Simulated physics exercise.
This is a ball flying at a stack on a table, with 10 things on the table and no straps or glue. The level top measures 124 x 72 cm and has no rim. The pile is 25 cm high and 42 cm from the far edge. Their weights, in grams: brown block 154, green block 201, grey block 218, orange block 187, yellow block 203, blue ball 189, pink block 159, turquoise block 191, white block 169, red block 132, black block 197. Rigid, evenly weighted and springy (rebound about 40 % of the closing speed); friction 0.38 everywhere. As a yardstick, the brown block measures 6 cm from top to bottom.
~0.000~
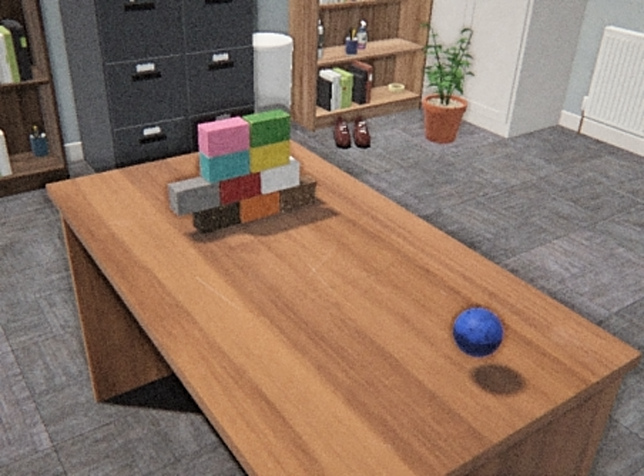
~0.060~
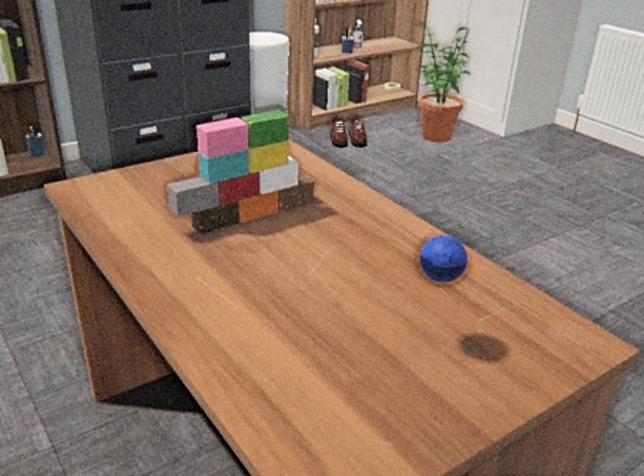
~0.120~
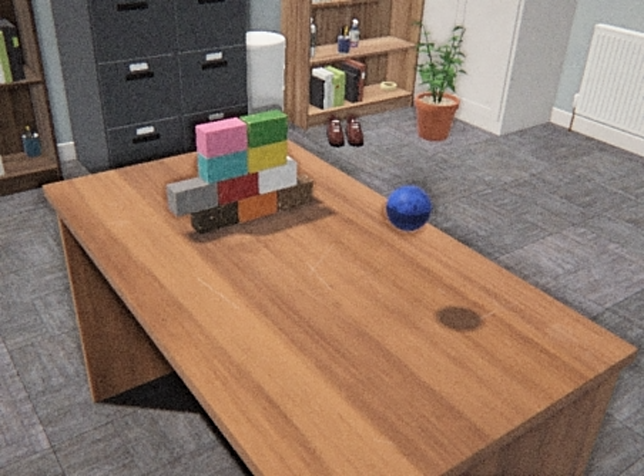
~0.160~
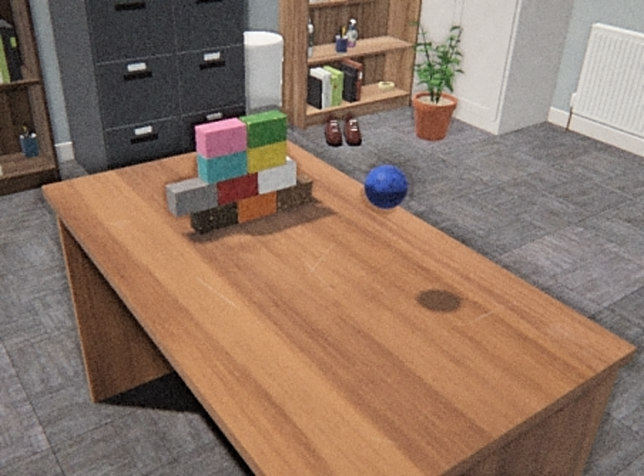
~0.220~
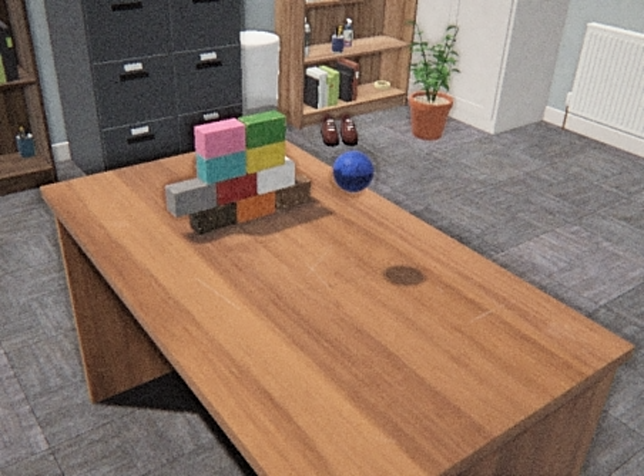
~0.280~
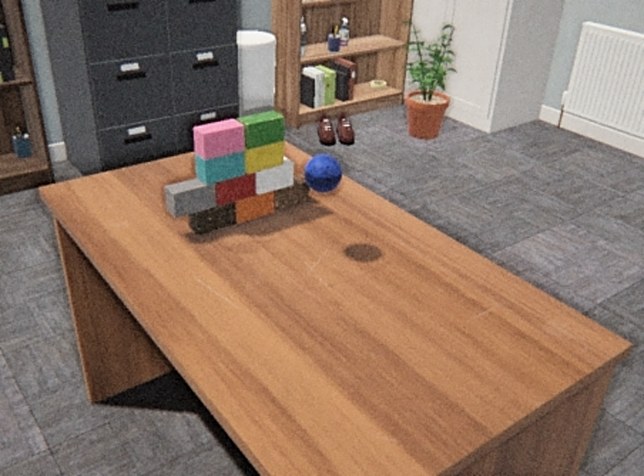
A large wooden table stands on a grey carpet in an office, seen from above at an angle, with dark filing cabinets, shelves, a potted plant and a radiator behind. On its far left part sits a stepped stack of pink, green, turquoise, yellow, grey, red, white, black, orange and brown blocks. A blue ball rises from the right, arcs leftward through the air towards the stack and dips slightly beside it, its shadow trailing across the tabletop, while the camera drifts very slightly.
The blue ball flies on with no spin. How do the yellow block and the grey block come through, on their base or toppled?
The yellow block is still upright, the grey block is still upright.
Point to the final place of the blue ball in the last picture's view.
Near (277, 196).
After 0.38 s, blue ball near (283, 205).
After 0.48 s, blue ball near (280, 199); yellow block leaning 6° near (257, 151); white block slid 4 cm; brown block slid 4 cm.
At rest (1.3 s), not toppled but over 4 cm from the start, brown block and white block; the other 8 in place, give or take 4 cm. Seen from the same camera at the end, yellow block near (255, 151), grey block near (191, 197).
